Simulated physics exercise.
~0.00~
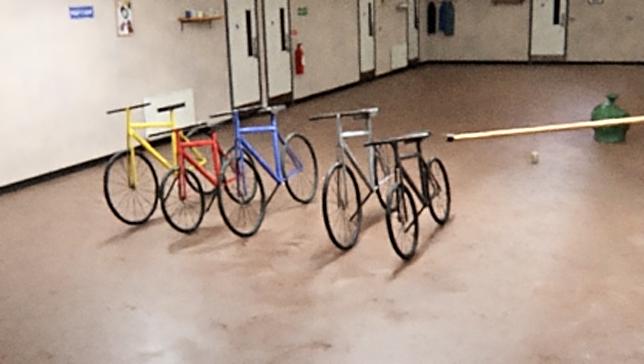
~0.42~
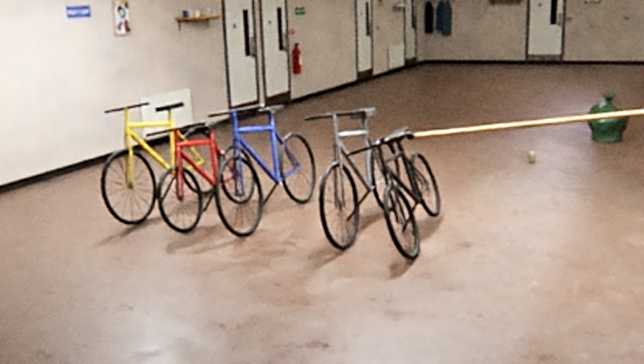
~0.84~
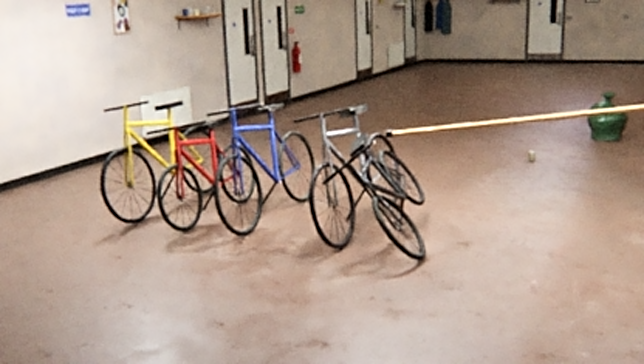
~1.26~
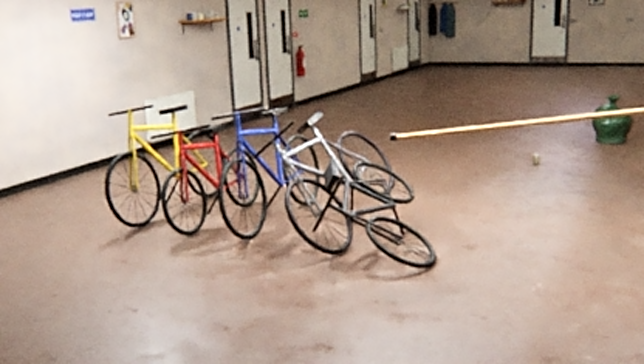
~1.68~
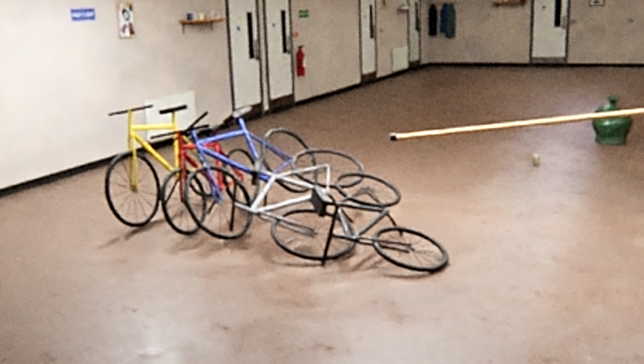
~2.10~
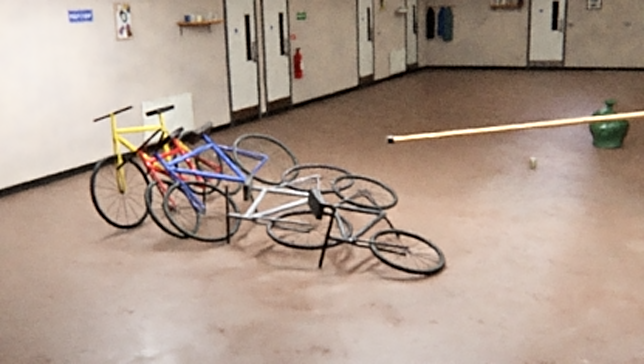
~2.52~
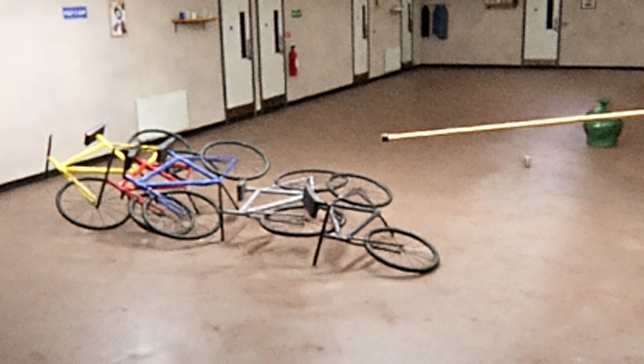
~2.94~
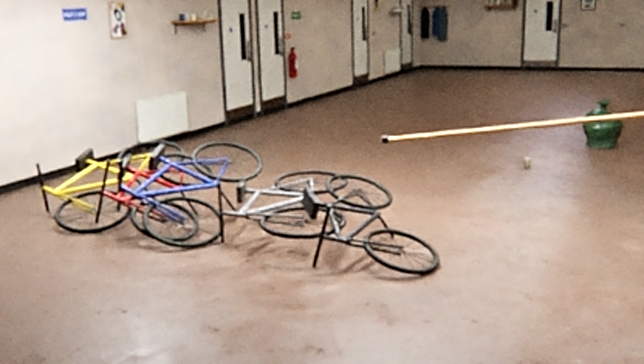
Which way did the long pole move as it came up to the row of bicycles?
The pole moved to the left, towards the black bicycle at the right end of the row.
